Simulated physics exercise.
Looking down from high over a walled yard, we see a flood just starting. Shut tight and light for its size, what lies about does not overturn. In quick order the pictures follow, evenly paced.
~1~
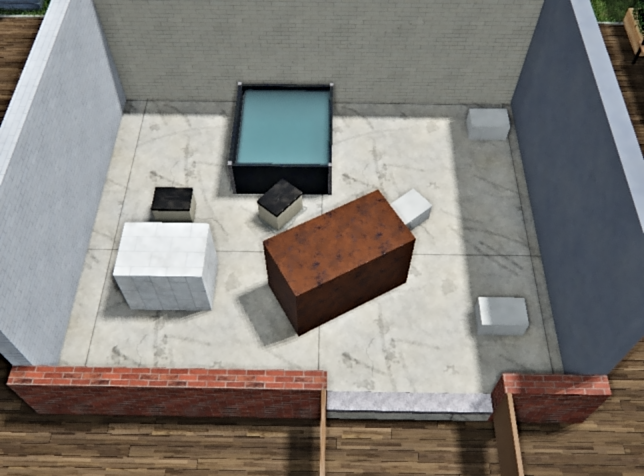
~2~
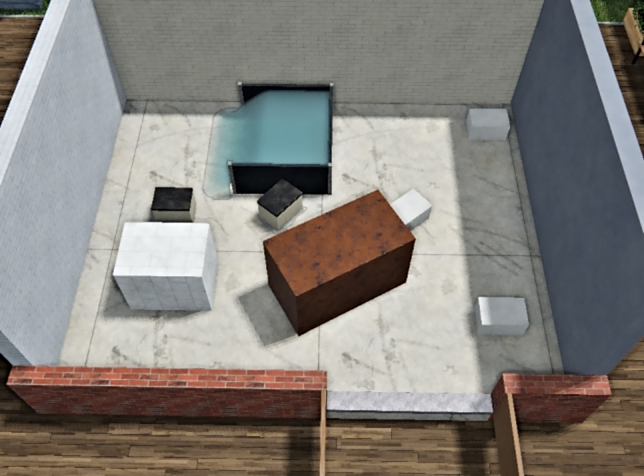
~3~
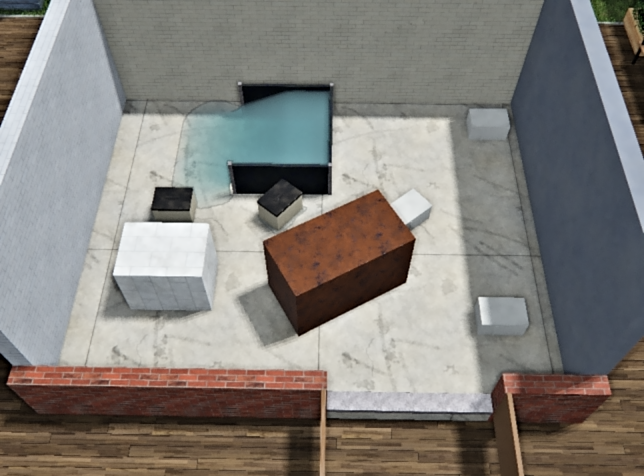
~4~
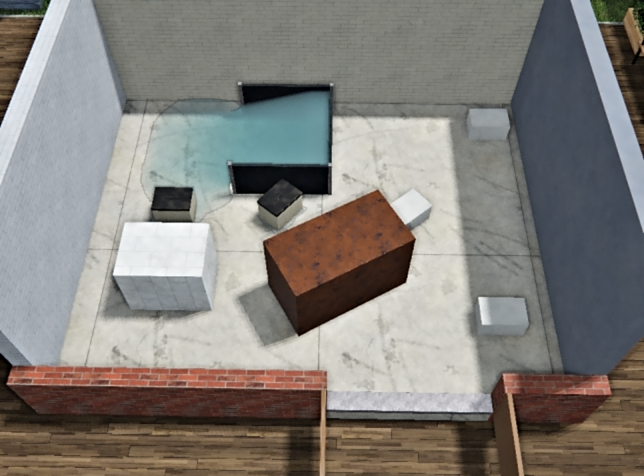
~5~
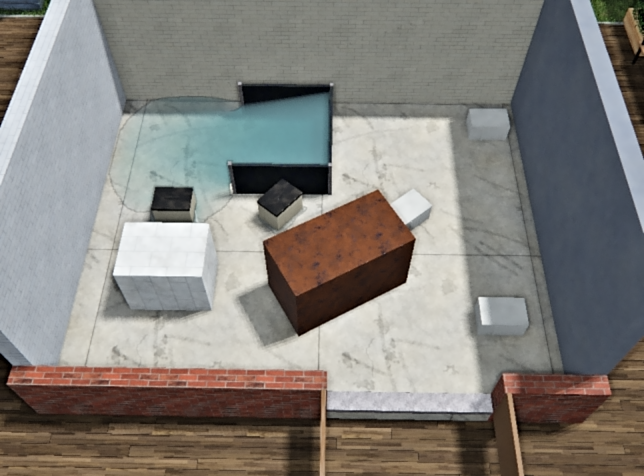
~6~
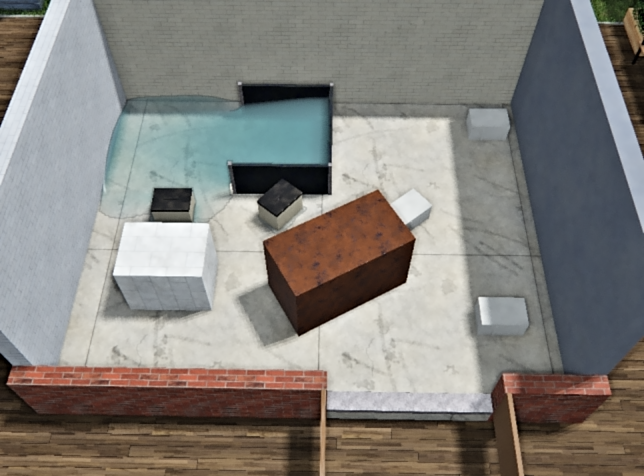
Teal water held in a dark-walled tank at the back of a walled yard pours out through its open left side, spreading across the pale floor to the left wall, while the scattered blocks stay still.
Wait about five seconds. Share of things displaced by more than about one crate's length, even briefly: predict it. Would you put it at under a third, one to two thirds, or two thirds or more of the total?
I would put it at under a third of the total.
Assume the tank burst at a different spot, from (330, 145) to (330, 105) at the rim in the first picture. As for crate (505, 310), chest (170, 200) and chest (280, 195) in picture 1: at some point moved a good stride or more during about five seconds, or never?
Object by object: Covered the distance, short of it, short of it.
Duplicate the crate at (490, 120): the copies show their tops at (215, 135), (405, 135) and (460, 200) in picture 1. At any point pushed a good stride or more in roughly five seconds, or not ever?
Item by item: Goes the distance, remains in place, remains in place.
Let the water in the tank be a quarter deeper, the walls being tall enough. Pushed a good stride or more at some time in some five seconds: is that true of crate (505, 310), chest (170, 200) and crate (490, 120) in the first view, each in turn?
Taking them as listed, the first stopped before it, the second reached the mark and the third stopped before it.
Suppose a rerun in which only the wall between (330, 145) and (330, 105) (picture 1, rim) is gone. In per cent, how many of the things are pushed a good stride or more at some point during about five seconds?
Near 60 in a hundred.
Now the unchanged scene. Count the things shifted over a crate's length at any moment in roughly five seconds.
Number: 1.
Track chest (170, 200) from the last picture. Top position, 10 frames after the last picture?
Approximately at pixel (151, 226).
A moment on, 0 of 5 are well off their spots; 0 afloat.
Next, 1 of 5 are well off their spots; 0 afloat.
Later, 1 of 5 are well off their spots; 1 afloat.
In the end, 1 of 5 are well off their spots, and 1 have been at some point; 0 afloat.
